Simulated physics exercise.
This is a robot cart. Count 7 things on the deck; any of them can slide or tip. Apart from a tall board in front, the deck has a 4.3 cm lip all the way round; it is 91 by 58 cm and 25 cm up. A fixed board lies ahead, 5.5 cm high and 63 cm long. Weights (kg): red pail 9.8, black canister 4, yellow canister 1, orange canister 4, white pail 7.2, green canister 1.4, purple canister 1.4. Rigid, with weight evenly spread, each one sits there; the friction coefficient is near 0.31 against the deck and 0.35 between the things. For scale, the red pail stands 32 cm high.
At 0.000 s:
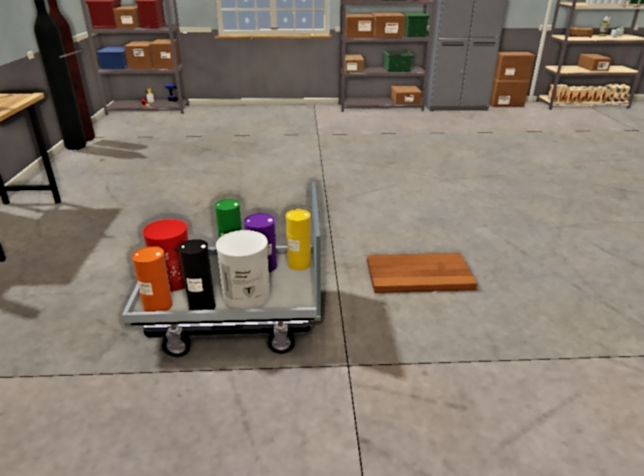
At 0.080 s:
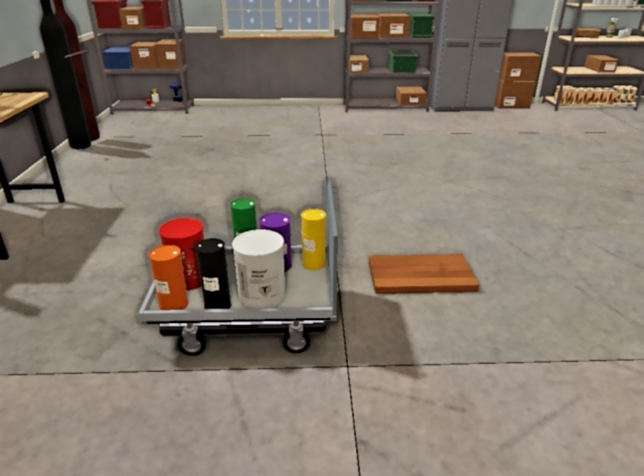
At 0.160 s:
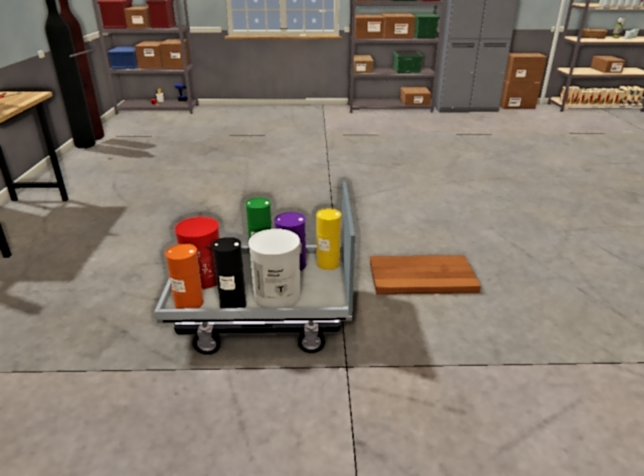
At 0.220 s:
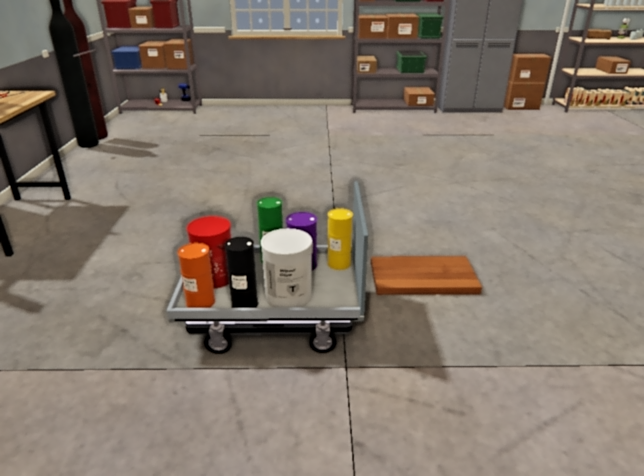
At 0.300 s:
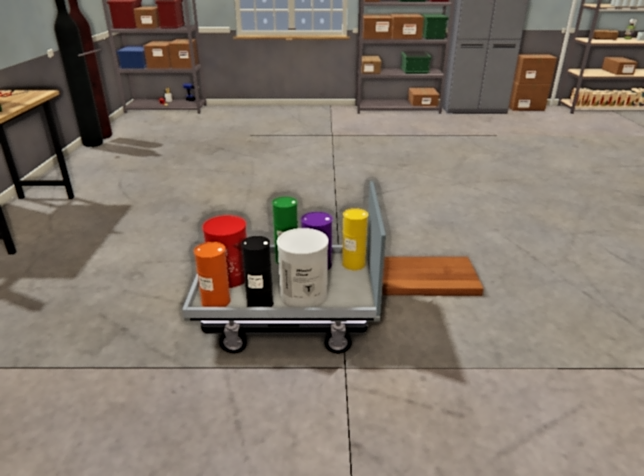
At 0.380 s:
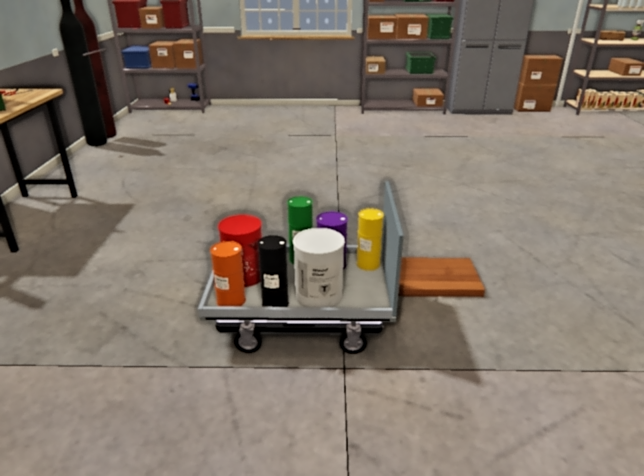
In a garage-like room with shelves along the back wall, a flat cart carrying seven colored containers rolls steadily to the right across the concrete floor, its upright end board passing in front of part of a brown slab.
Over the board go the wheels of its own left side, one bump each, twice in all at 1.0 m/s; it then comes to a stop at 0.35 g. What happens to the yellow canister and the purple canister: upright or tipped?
Yellow canister: Tipped, purple canister: Not tipped.
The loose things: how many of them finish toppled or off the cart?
It adds up to 2.
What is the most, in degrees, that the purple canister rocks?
8° at most.
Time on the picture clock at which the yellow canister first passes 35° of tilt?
That comes at close to 1.1 seconds.
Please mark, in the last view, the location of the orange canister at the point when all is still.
End point: Approx. (603, 280).
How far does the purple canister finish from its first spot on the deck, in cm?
Start to finish, roughly 8 cm.
After 1.18 s, 118 cm covered; yellow canister leaning 51° near (510, 249); purple canister leaning 4° near (481, 238); green canister leaning 19°.
After 1.78 s, 178 cm covered; yellow canister on its side near (634, 275); purple canister slid 4 cm near (594, 248); green canister leaning 50°.
At rest (2.7 s), tipped over on the deck, yellow canister and green canister; the other 5 in place, give or take 10 cm.
